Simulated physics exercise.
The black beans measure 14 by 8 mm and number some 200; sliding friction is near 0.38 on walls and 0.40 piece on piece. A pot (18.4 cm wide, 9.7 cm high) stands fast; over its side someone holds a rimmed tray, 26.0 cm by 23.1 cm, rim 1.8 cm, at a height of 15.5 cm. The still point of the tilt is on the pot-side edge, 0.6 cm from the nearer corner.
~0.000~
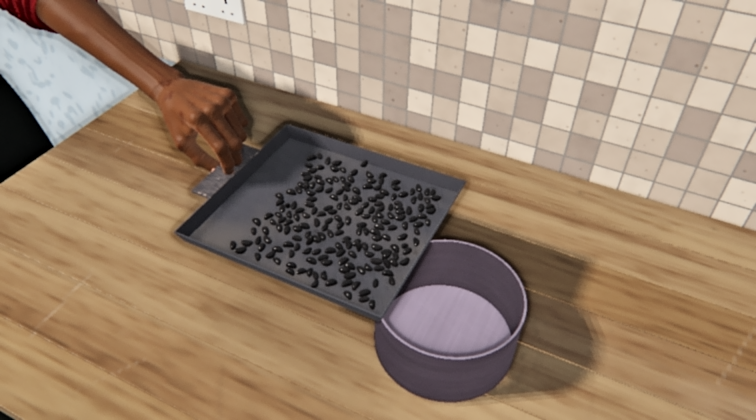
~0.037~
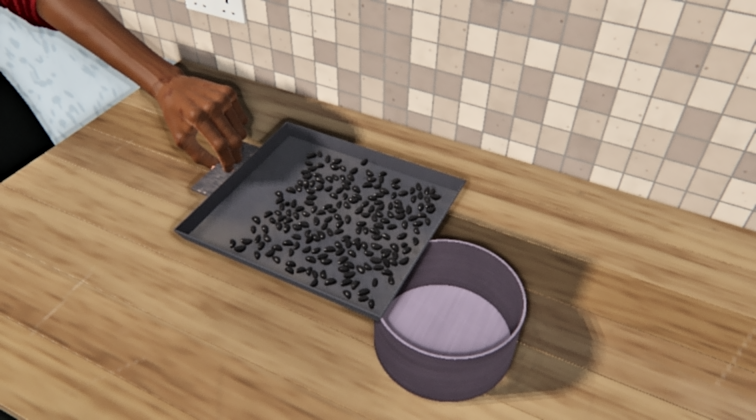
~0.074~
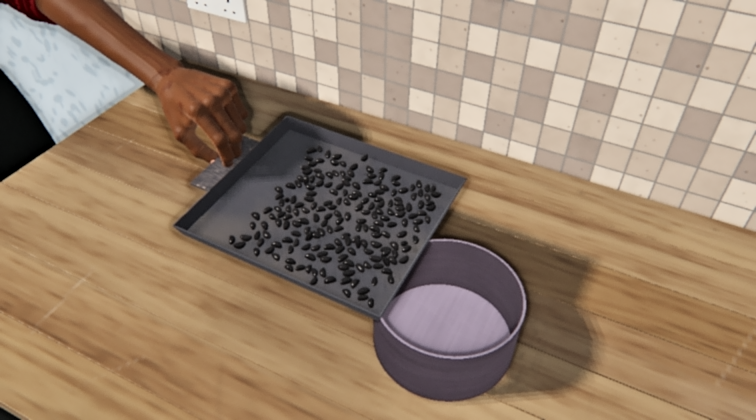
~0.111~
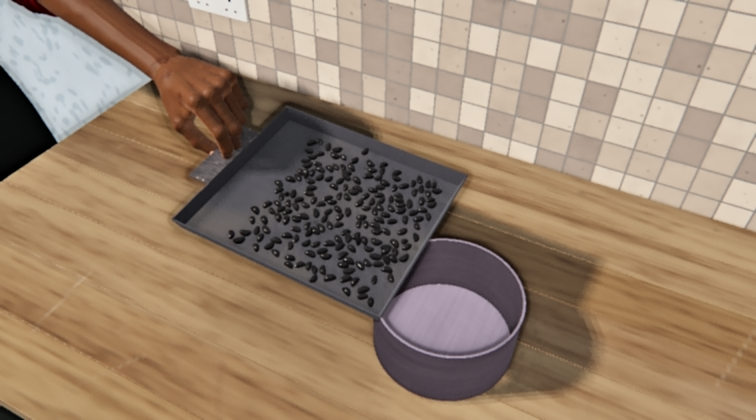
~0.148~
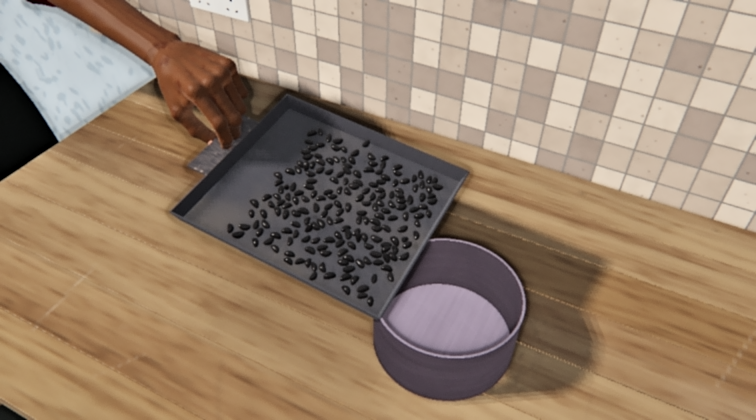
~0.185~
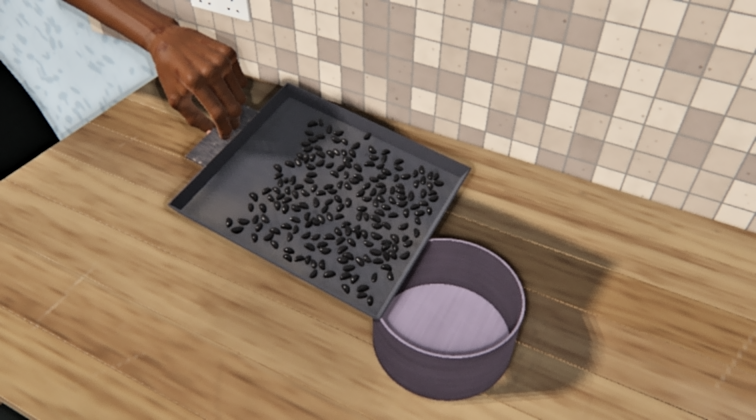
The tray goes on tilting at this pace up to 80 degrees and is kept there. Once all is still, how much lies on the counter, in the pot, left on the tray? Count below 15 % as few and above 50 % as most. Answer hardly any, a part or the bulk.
On the counter: The bulk; in the pot: Hardly any; left on the tray: Hardly any.
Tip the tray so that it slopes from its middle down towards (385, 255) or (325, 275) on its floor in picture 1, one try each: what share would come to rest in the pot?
About 55 and 0 per cent.
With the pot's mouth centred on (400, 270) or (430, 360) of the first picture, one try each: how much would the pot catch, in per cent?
Some 0 and 100 per cent.
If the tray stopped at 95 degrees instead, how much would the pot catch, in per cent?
In that case some 5 per cent.
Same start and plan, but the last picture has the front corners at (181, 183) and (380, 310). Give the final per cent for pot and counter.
Pot 75, counter 25.
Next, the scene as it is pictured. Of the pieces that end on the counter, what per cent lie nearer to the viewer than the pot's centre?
About 100 per cent.
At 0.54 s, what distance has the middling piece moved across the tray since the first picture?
About 5 cm.
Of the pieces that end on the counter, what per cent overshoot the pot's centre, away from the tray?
Some 70 per cent.
After 0.54 s, tilt 45 degrees; the tray holds 100 %, the pot 0 %.
Then, at 0.78 s, tilt 67 degrees; the tray holds 75 %, the pot 0 %.
After 1.12 s, tilt 80 degrees; the tray holds 5 %, the pot 5 %.
By 2.5 s all is still; counter 95 %, pot 5 %, tray 0 %.
